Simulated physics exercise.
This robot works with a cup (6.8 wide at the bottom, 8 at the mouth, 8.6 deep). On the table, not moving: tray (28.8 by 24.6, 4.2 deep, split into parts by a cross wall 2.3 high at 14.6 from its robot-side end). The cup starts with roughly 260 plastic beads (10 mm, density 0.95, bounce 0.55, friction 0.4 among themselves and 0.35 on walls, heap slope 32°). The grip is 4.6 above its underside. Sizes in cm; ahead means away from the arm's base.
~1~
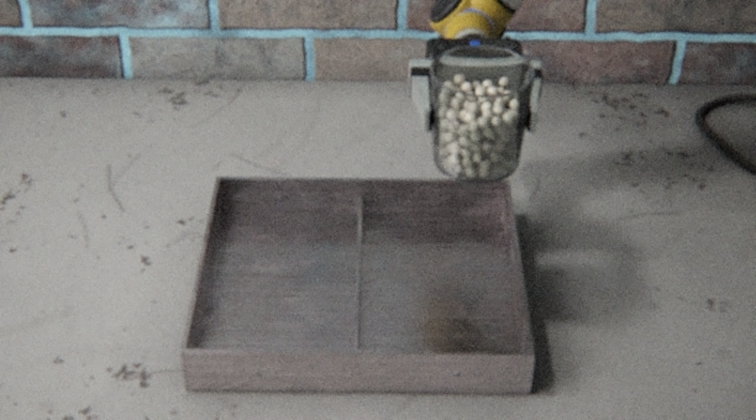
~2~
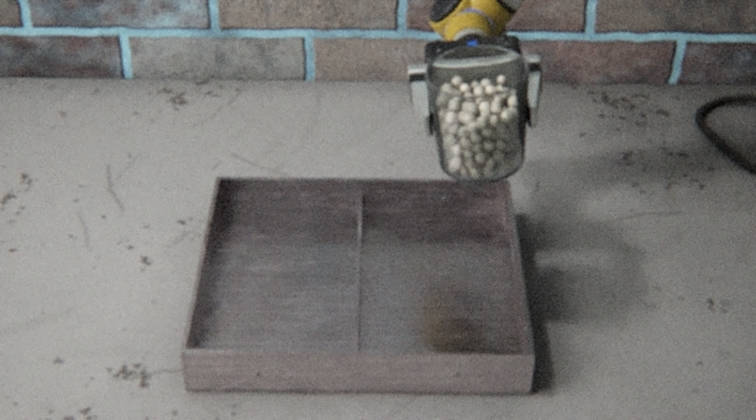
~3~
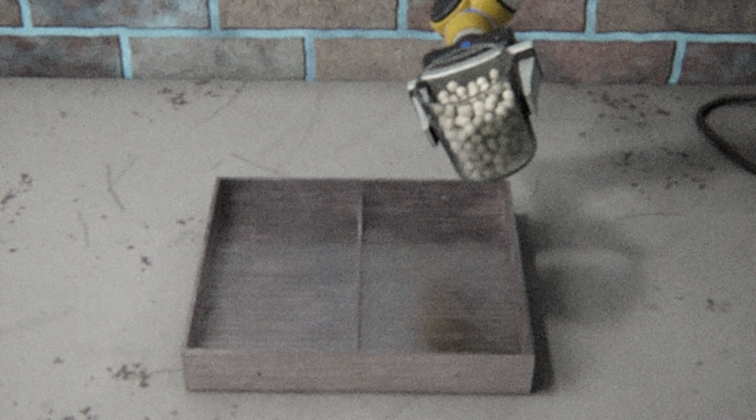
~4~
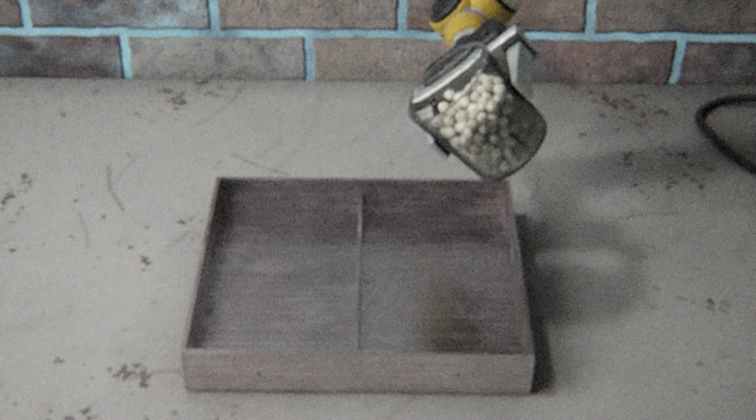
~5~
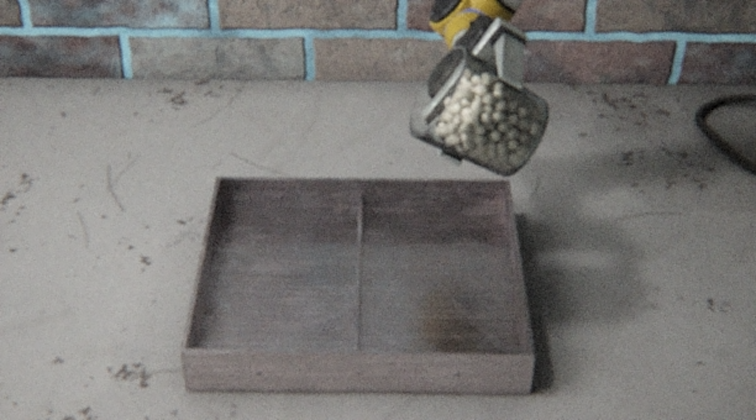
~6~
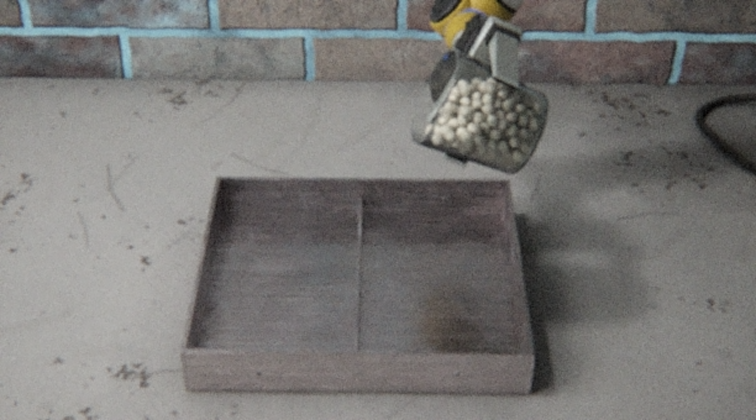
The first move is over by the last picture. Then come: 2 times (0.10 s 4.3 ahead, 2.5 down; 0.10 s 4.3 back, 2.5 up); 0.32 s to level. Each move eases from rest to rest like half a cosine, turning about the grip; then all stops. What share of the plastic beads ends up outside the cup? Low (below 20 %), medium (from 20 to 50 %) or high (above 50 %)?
A medium share, from 20 to 50 %, ends outside the cup.
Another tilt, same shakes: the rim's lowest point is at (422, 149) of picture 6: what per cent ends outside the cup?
About 75 per cent.
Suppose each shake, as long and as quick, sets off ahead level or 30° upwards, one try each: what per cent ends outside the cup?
About 65 and 85 per cent.
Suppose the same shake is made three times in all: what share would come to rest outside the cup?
In that case some 40 per cent.
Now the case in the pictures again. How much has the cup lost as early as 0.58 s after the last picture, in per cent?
Near 35 per cent so far.
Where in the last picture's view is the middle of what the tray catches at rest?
At about (286, 285).
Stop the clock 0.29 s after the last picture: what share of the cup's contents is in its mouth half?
Some 35 per cent.
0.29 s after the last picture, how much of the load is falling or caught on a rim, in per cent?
About 13 per cent.
Then, 0.29 s on, tilted 65° forward, highest piece 21 above the table; 220 in the cup, 6 in the far-side part, 34 in flight or on a rim.
Then, 0.58 s on, tilted 27° forward, highest piece 23 above the table; 174 in the cup, 57 in the far-side part, 20 in the robot-side part, 4 on the table or floor, 5 in flight or on a rim.
Then, 0.92 s on, level, highest piece 23 above the table; 174 in the cup, 58 in the far-side part, 20 in the robot-side part, 8 on the table or floor.
Then, 1.97 s on, level, highest piece 23 above the table; 174 in the cup, 58 in the far-side part, 20 in the robot-side part, 8 on the table or floor.
In the end, 174 in the cup, 58 in the far-side part, 20 in the robot-side part, 8 on the table or floor. That is 33 % outside the cup.
